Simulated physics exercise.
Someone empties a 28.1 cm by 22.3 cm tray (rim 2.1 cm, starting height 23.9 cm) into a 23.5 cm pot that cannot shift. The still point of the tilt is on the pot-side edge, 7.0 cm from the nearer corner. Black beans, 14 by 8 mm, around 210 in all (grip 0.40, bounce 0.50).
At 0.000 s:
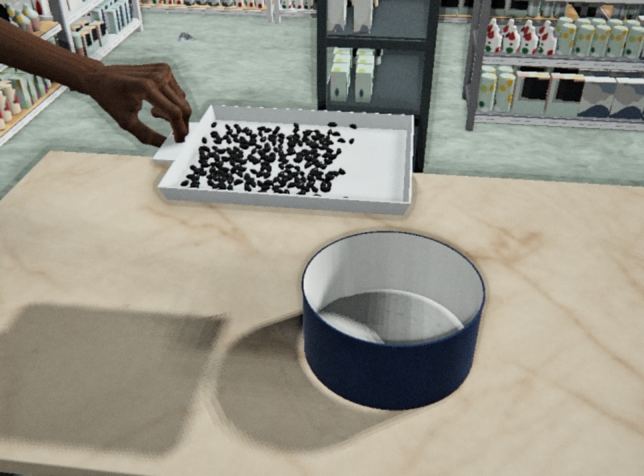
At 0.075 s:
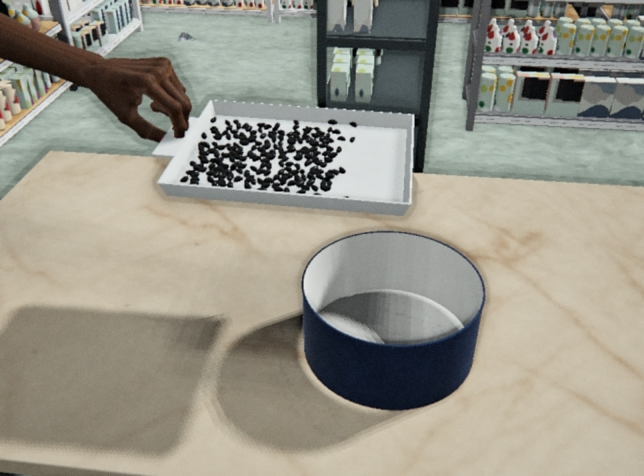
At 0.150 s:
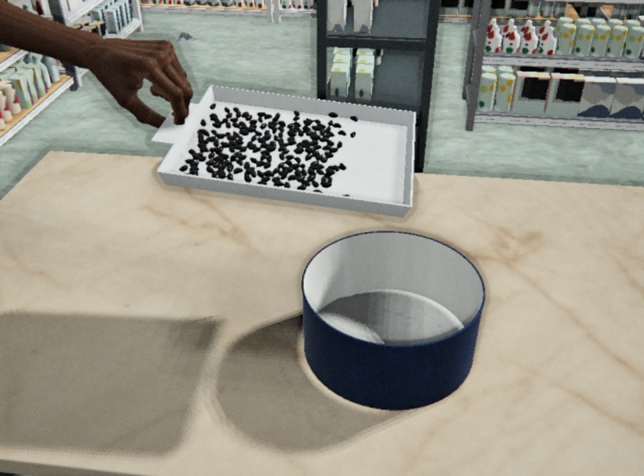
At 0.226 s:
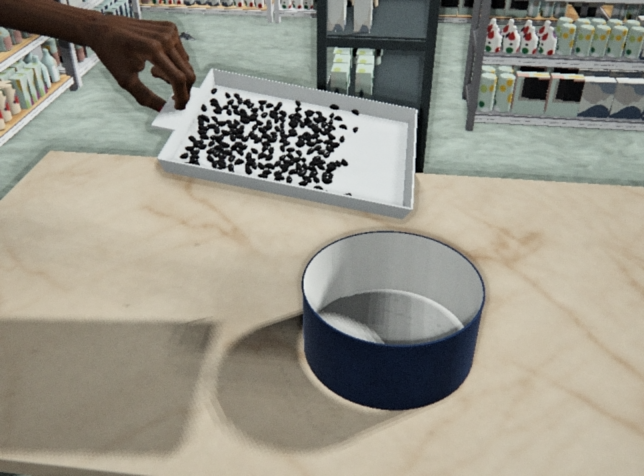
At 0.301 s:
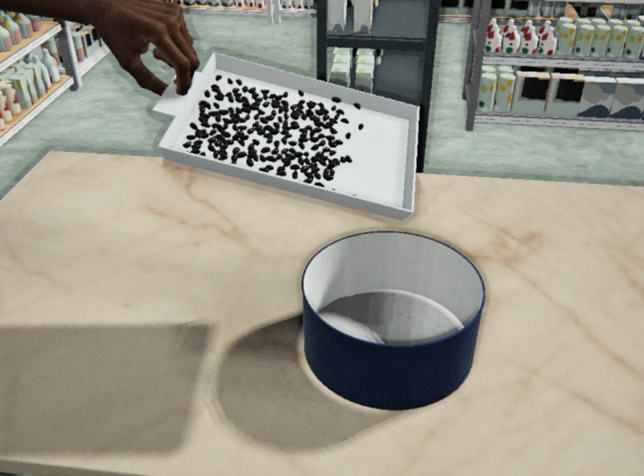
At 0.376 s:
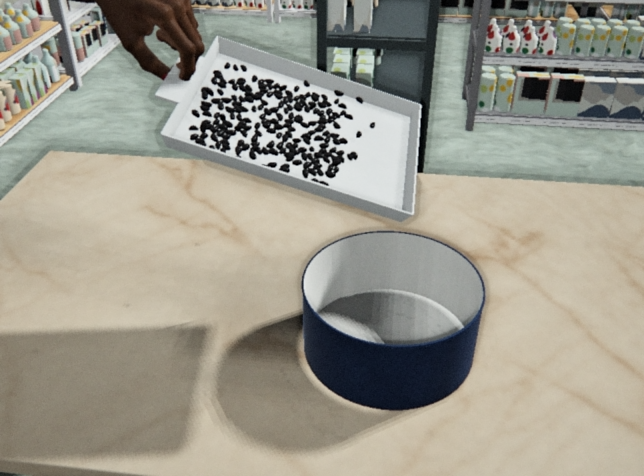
A white tray scattered with black beans sits level in a hand's grip above a pale marble counter, behind a dark blue pot. The hand lifts the tray's left end slowly, then more quickly, slanting it down toward the right while the beans stay spread across it and the pot remains still.
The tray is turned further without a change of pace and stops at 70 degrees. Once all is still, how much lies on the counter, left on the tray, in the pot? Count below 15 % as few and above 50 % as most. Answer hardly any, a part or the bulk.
Counter hardly any, tray a part, pot the bulk.
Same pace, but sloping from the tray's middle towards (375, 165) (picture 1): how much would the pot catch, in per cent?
Some 25 per cent.
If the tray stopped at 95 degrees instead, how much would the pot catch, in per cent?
In that case some 100 per cent.
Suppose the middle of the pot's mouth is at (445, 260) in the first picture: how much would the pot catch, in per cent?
Some 50 per cent.
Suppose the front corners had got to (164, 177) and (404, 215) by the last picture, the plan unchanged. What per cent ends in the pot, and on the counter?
Pot 50, counter 20.
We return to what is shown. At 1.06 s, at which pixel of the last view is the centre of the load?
Near (405, 197).
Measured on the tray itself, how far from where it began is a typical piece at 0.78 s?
About 12 cm.
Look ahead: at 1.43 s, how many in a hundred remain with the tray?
Roughly 45 per cent.
After 0.78 s, tilt 43 degrees; the tray holds 100 %, the pot 0 %.
After 1.06 s, tilt 60 degrees; the tray holds 75 %, the pot 10 %.
Then, at 1.43 s, tilt 70 degrees; the tray holds 45 %, the pot 50 %.
At rest (2.9 s), counter 0 %, tray 35 %, pot 65 %.
